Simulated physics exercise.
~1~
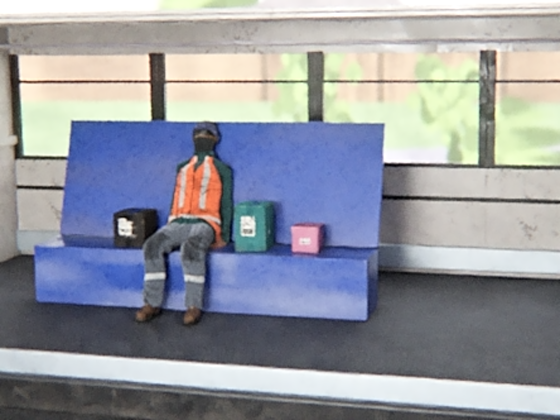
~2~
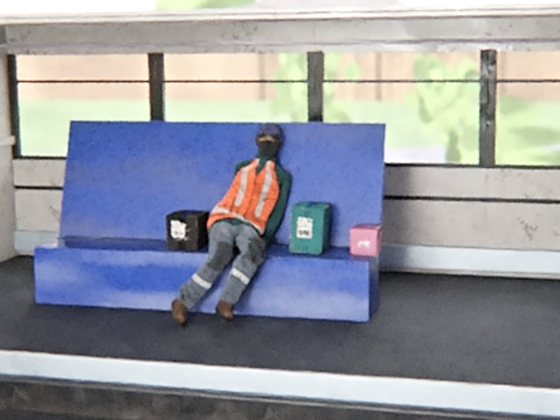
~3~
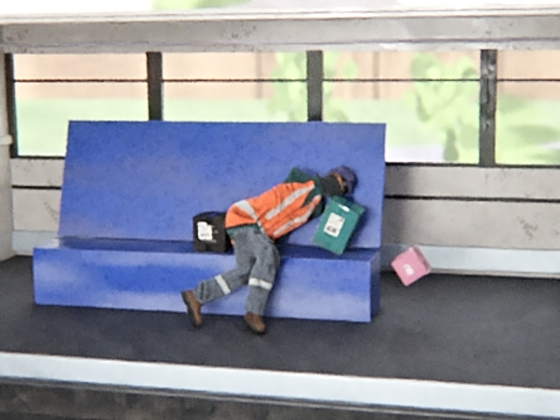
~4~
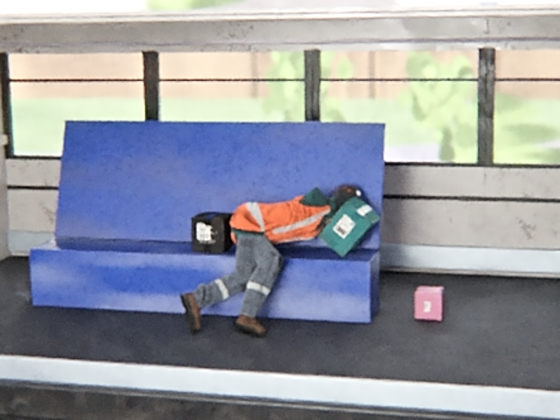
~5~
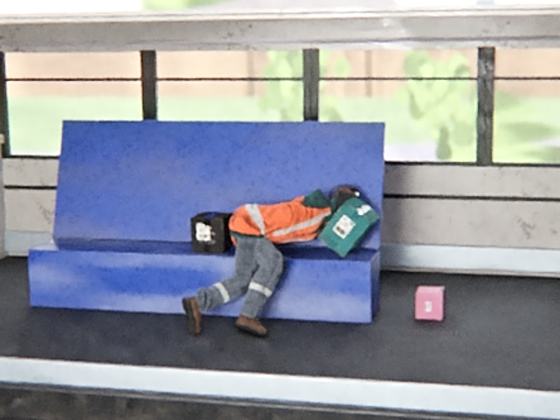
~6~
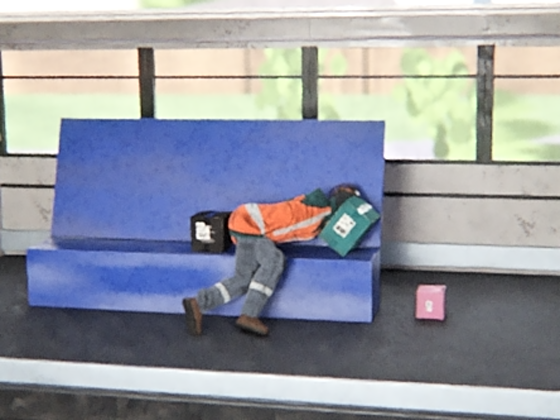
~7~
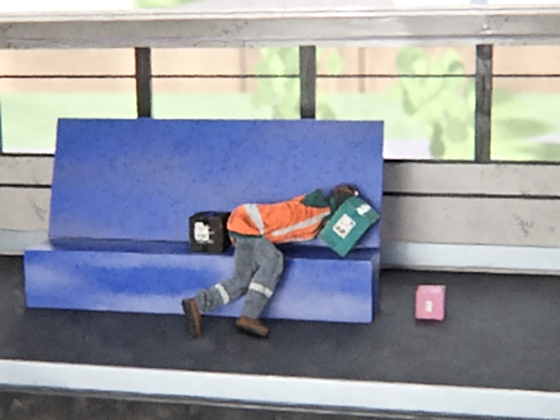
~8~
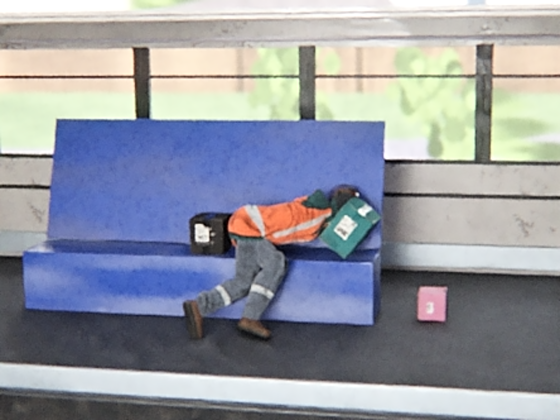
A worker in an orange safety vest, a dark cap and grey trousers sits slumped on a blue bench seen from the front inside a train carriage, with windows behind. A black box sits to the left, with a teal box and a small pink one to the right. The limp sleeper and all three boxes slide right along the seat. The sleeper then topples sideways against the teal box, which tilts, while the pink one tips off the bench end onto the floor. It ends lying turned there, while the sleeper sprawls beside the leaning teal box and upright black one.
